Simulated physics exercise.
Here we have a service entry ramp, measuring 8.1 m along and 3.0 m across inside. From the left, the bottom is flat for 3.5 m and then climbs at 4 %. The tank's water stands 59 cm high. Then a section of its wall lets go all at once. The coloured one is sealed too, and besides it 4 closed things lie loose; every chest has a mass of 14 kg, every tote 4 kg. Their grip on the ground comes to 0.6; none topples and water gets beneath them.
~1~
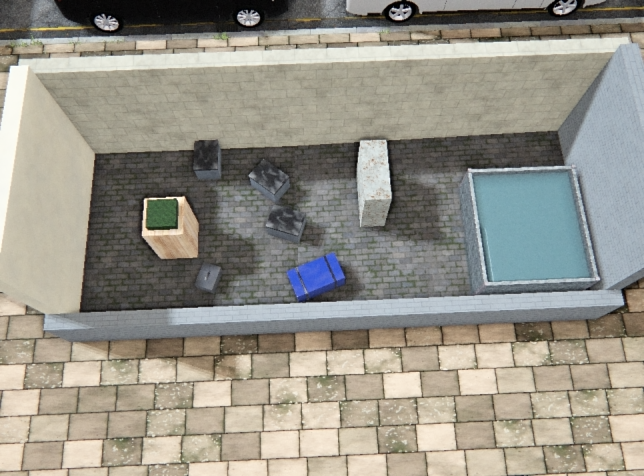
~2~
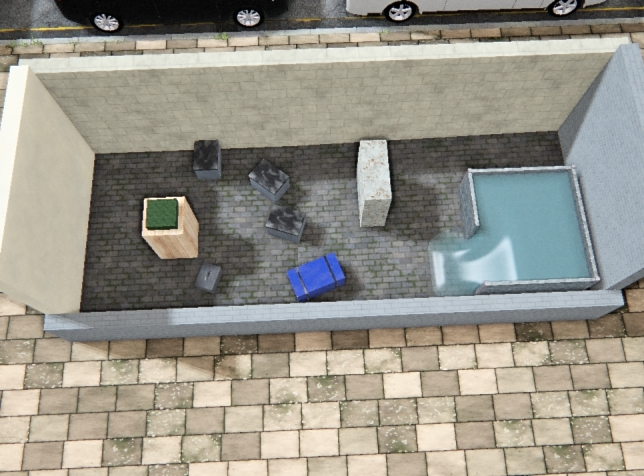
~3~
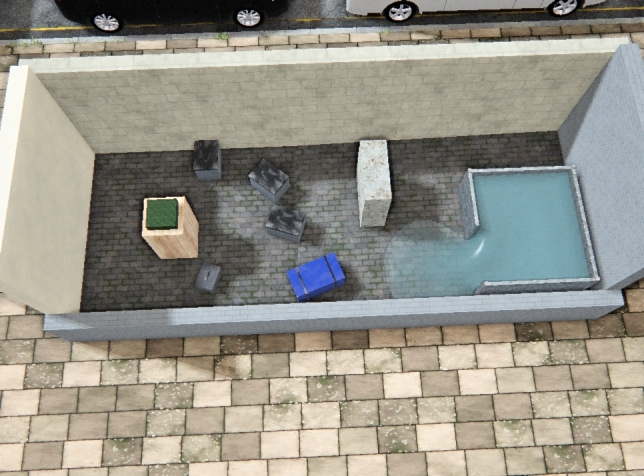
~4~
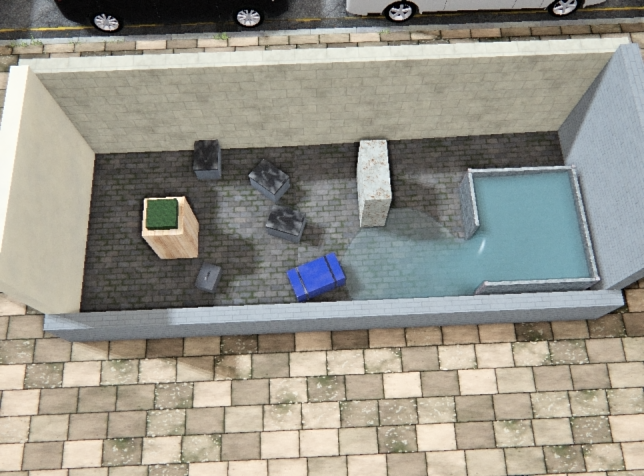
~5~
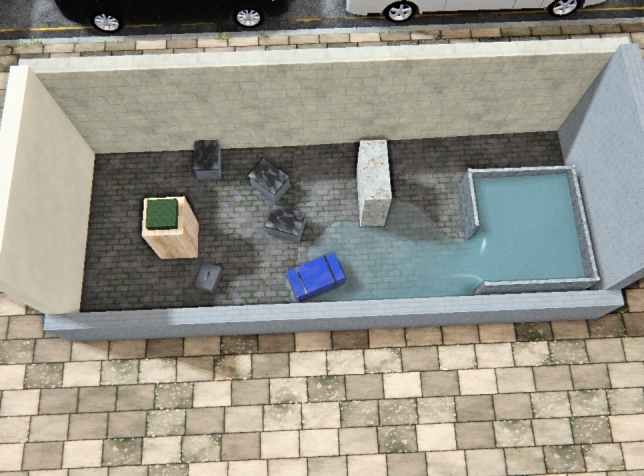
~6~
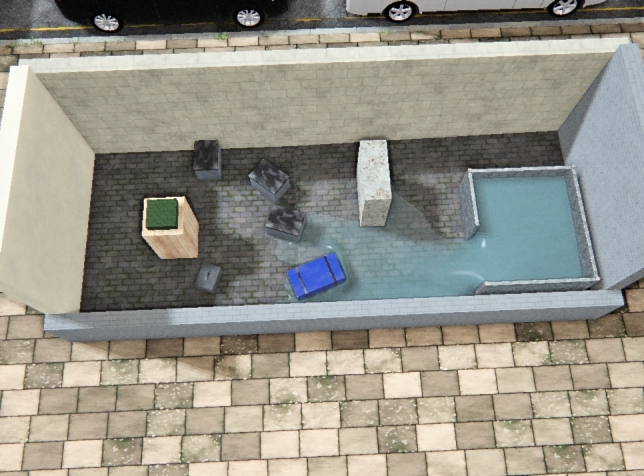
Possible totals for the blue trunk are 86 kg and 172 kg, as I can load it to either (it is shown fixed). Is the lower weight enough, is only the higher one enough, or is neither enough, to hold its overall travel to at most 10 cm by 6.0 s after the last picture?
Neither mass keeps it in check.
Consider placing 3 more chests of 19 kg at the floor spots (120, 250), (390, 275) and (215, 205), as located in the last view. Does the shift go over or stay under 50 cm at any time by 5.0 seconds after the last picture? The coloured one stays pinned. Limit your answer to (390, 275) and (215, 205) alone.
One by one: A bigger shift, a bigger shift.
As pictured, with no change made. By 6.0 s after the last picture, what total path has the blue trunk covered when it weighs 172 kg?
About 20 cm.
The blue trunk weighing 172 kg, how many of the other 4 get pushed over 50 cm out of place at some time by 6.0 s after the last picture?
4 in all.
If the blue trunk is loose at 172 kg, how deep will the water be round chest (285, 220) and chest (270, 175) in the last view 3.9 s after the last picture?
Depths: Near 12 cm, then near 16 cm.
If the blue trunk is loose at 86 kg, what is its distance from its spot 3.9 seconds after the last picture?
Close to 120 centimetres.
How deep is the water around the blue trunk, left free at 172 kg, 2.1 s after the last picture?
13 cm, roughly.
Then, 0.4 s after the last picture the blue trunk would be 18 cm from its start with 86 kg and 0 cm from its start with 172 kg; 18 cm of water round it then.
Then, 2.1 s after the last picture the blue trunk would be 116 cm from its start with 86 kg and 20 cm from its start with 172 kg; 13 cm of water round it then.
Then, 3.9 s after the last picture the blue trunk would be 116 cm from its start with 86 kg and 20 cm from its start with 172 kg; 10 cm of water round it then.
Then, 6.0 s after the last picture the blue trunk would be 116 cm from its start with 86 kg and 20 cm from its start with 172 kg; 10 cm of water round it then.
